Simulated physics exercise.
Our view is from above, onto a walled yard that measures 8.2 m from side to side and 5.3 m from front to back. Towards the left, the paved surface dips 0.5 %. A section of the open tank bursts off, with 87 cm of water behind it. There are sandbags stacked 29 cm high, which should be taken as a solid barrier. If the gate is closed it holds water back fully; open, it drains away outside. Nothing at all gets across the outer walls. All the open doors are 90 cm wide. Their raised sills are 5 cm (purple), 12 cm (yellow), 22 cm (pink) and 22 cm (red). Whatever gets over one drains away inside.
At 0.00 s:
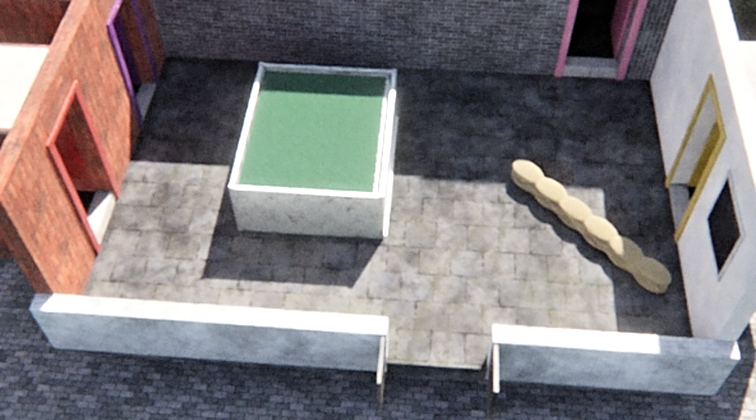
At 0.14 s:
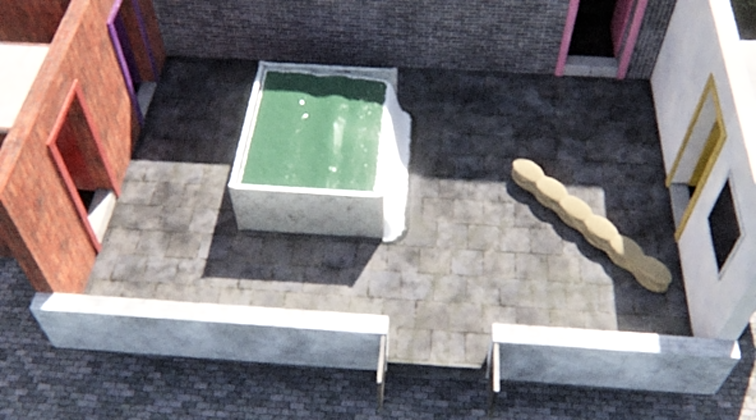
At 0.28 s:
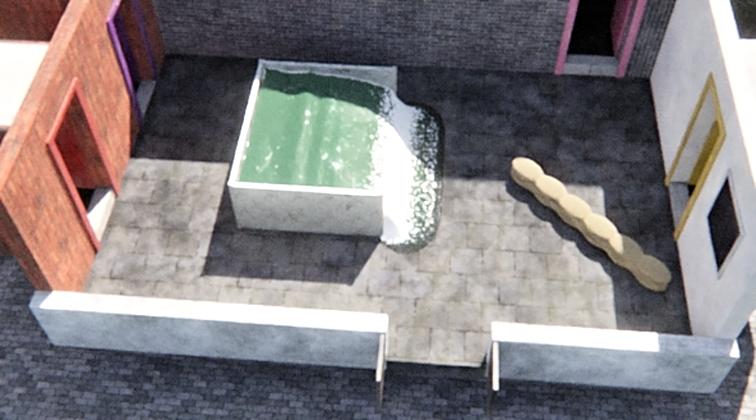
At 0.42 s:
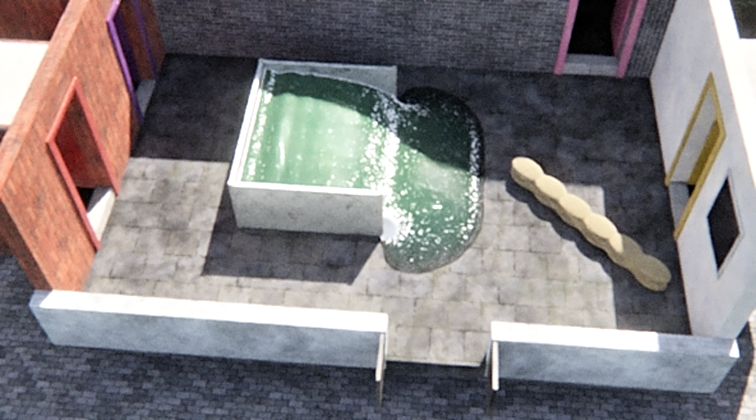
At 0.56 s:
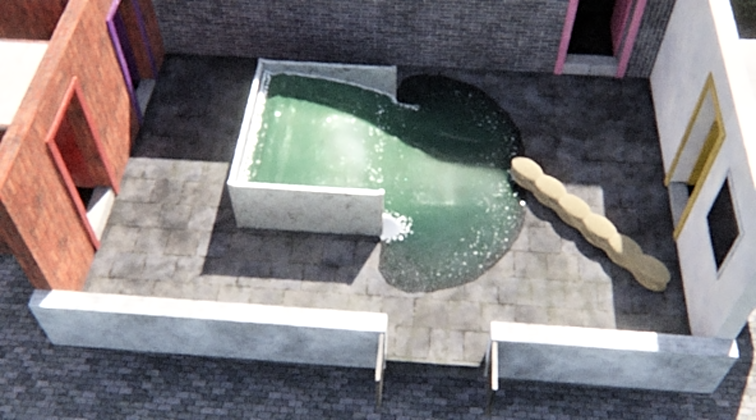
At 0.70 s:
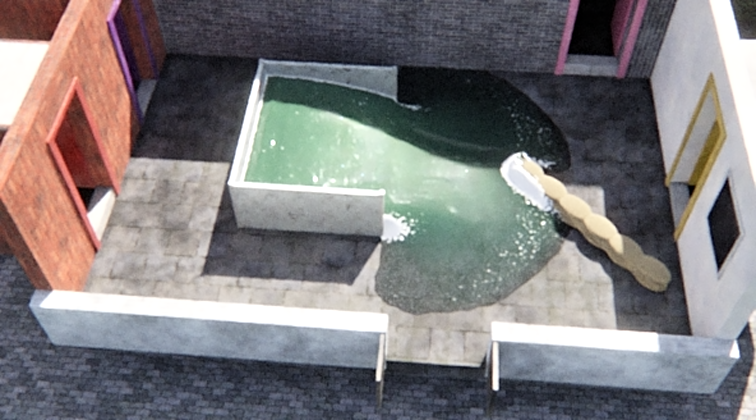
Green water bursts from the right side of a pale, open-topped tank in a walled, grey-paved yard, seen from above by a still camera. A lumpy tan barrier lies at right, between a red-brick wall with red and purple doorframes at left and a white wall with a yellow one. The water spreads rightward in a foamy, widening fan, then meets and wraps the barrier's near end.
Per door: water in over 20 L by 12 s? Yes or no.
Purple door yes, yellow door yes, pink door yes, red door no.
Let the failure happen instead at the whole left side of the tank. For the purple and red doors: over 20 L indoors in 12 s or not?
The purple door comes out more than that and the red door more than that.
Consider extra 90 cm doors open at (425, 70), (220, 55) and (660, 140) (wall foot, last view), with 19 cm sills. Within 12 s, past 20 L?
In sequence the answers are less than that, less than that and more than that.
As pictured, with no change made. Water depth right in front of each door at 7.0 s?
You'd get purple at 10 cm, yellow at 14 cm, pink at 16 cm, and red at 11 cm.
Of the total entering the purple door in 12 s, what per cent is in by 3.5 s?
About 0 per cent.
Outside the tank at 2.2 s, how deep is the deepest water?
Max around 57 cm.
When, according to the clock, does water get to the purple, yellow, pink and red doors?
So, purple at 6.5 s, then yellow at 1.4 s, pink at 1.1 s, and red at 6.5 s.
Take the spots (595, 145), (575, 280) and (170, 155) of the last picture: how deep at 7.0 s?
About 12, 12 and 0 cm respectively.
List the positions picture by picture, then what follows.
The first frame shows the open tank at (318, 130) is whole and still, 87 cm deep.
In the second frame, the front is at (391, 241), 1.3 m from the gap at (387, 156); 0.7 m2 of floor is under water; 87 cm left at the back of the open tank.
In the third frame, the front is at (406, 247), 1.5 m from the gap at (386, 158); 1.9 m2 of floor is under water; 87 cm left at the back of the open tank.
In the fourth frame, water pours out at (386, 159) and has run 1.9 m, to (430, 266); typically 13 cm deep outside, 79 cm at the open tank's back.
In the fifth frame, water pours out at (386, 160) and has run 2.3 m, to (468, 276); typically 11 cm deep outside, 73 cm at the open tank's back.
In the sixth frame, water pours out at (386, 161) and has run 2.8 m, to (566, 227); typically 8 cm deep outside, 74 cm at the open tank's back.
After 1.4 s water covers 50 % of the floor and is deepest (48 cm) near (515, 183); purple door not reached, yellow door not reached, pink door 11 cm at the sill, 0 L in, red door not reached.
After 2.2 s water covers 50 % of the floor and is deepest (57 cm) near (673, 363); purple door not reached, yellow door 17 cm at the sill, 0 L in, pink door 28 cm at the sill, 1 L in, red door not reached.
After 3.5 s water covers 55 % of the floor and is deepest (39 cm) near (603, 226); purple door not reached, yellow door 28 cm at the sill, 27 L in, pink door 29 cm at the sill, 66 L in, red door not reached.
After 7.0 s water covers 90 % of the floor and is deepest (24 cm) near (166, 58); purple door 10 cm at the sill, 3 L in, yellow door 14 cm at the sill, 178 L in, pink door 16 cm at the sill, 76 L in, red door 11 cm at the sill, 0 L in.
After 12.0 s water covers 95 % of the floor and is deepest (18 cm) near (166, 58); purple door 13 cm at the sill, 121 L in, yellow door 7 cm at the sill, 181 L in, pink door 7 cm at the sill, 76 L in, red door 13 cm at the sill, 0 L in.
